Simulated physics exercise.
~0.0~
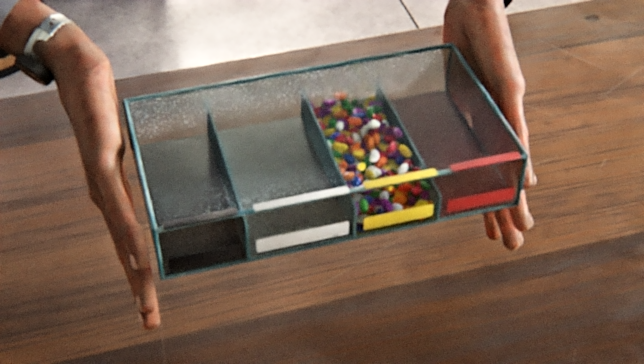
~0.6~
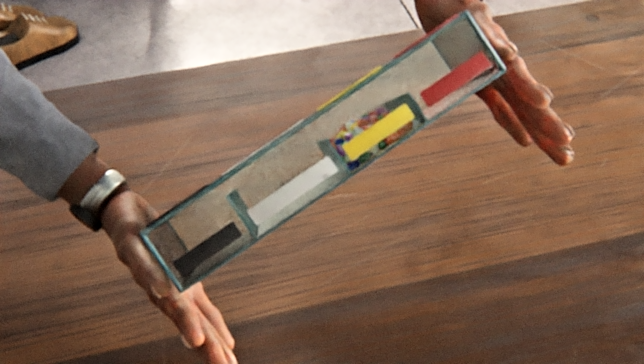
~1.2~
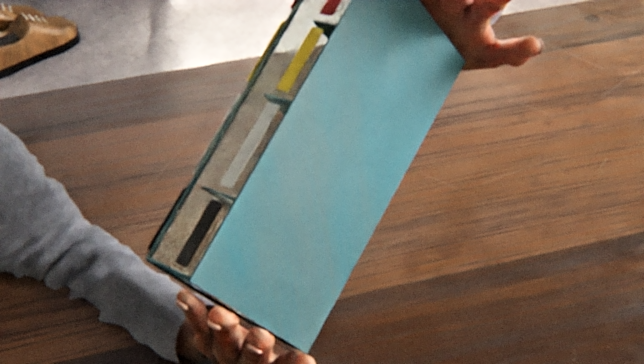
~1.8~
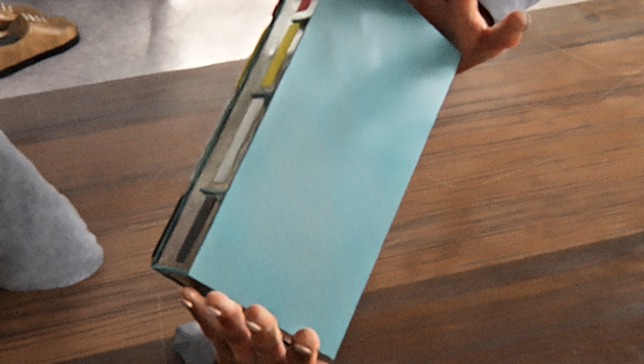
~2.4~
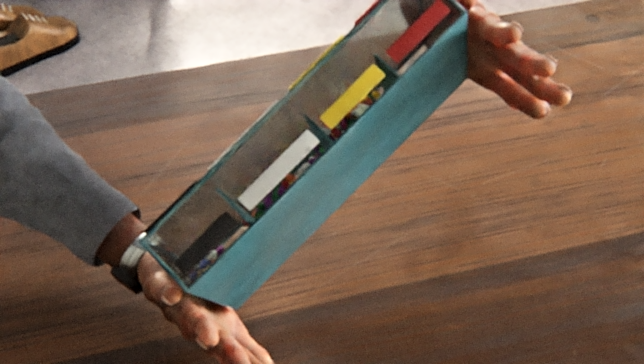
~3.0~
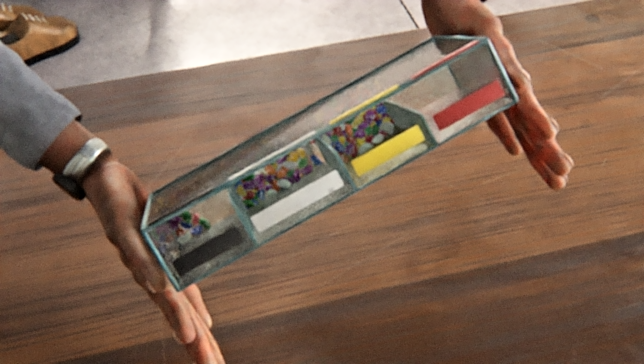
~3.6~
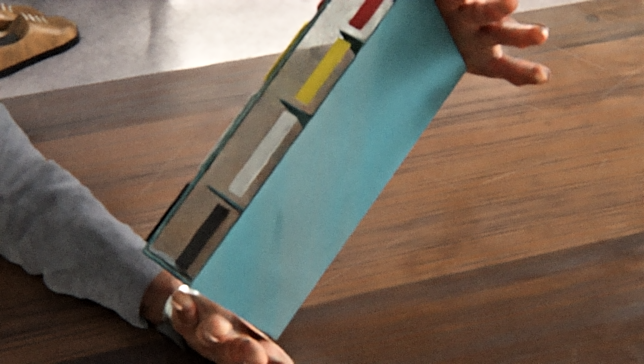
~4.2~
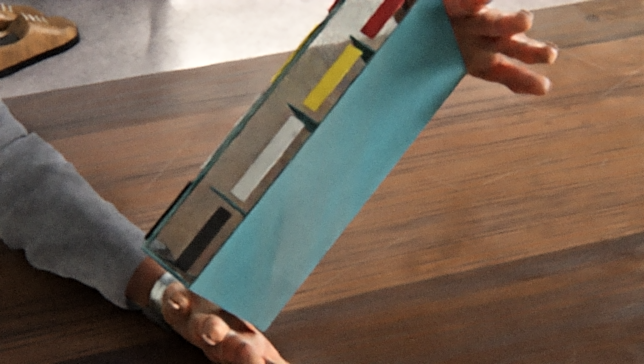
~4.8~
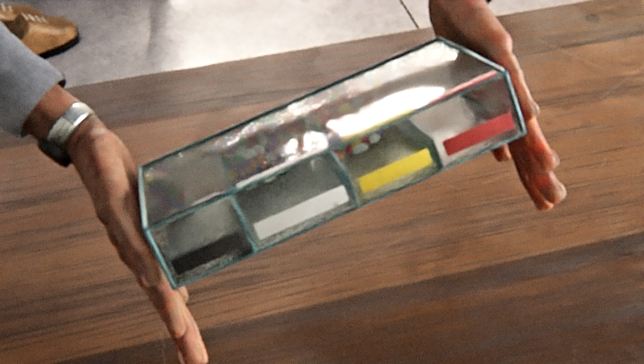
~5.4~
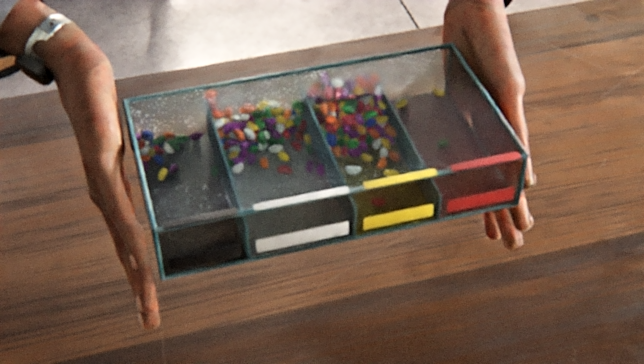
Colorful jelly beans sat in the yellow section of a clear-lidded, divided box until two hands tipped it steeply, partly back, steeply again, then level, leaving most in yellow, many in white, a few in black and none in red.
